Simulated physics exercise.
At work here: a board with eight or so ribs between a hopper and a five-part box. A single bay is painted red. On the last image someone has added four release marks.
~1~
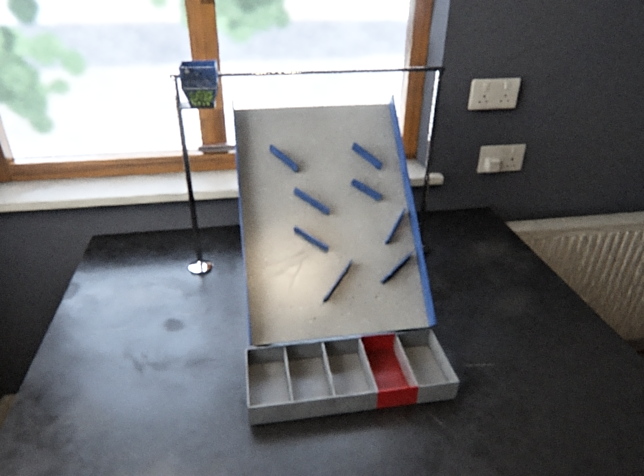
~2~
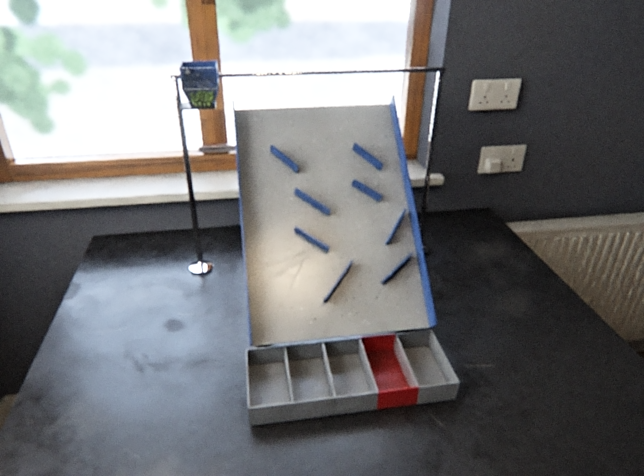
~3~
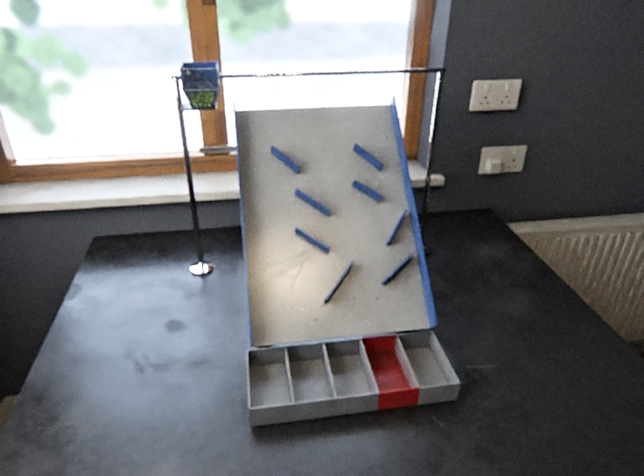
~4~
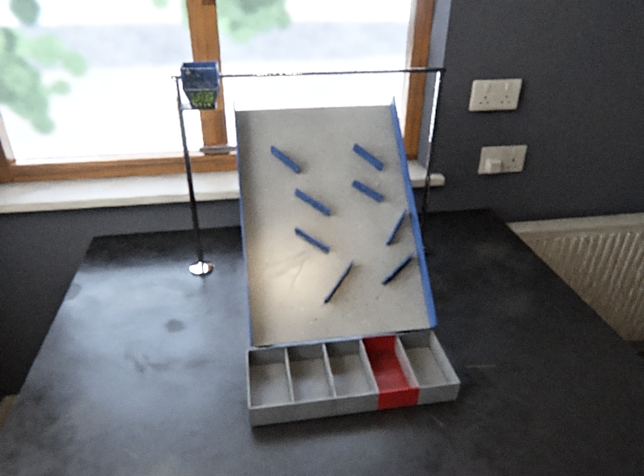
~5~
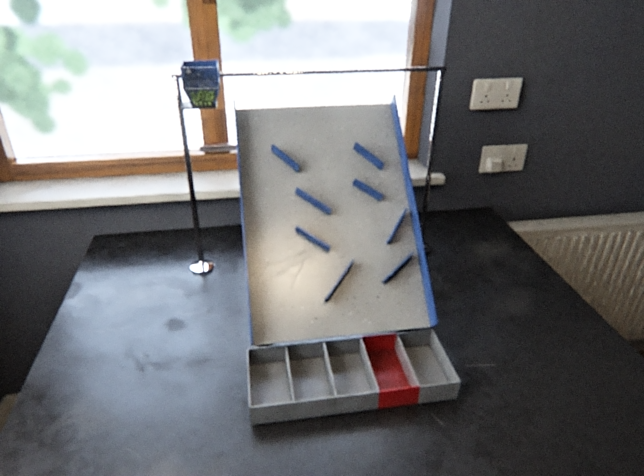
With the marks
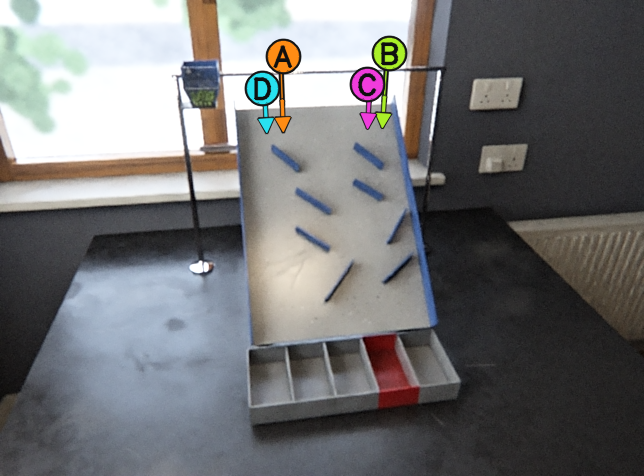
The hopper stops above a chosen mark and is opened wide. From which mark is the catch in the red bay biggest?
Take A.
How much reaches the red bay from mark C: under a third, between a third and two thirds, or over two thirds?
Mark C gives under a third.
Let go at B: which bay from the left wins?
The third.
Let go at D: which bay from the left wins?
It is the first one.
On the marked copy, mark A meets the board at (283, 126); mark B meets the board at (382, 122); mark C meets the board at (367, 123); mark D meets the board at (266, 127).
For mark A, about half in the red bay, about a third in other bays, a small part outside the box.
For mark B, a small part in the red bay, most in other bays, a small part outside the box.
For mark C, a small part in the red bay, most in other bays, a small part outside the box.
For mark D, about a quarter in the red bay, about half in other bays, about a quarter outside the box.
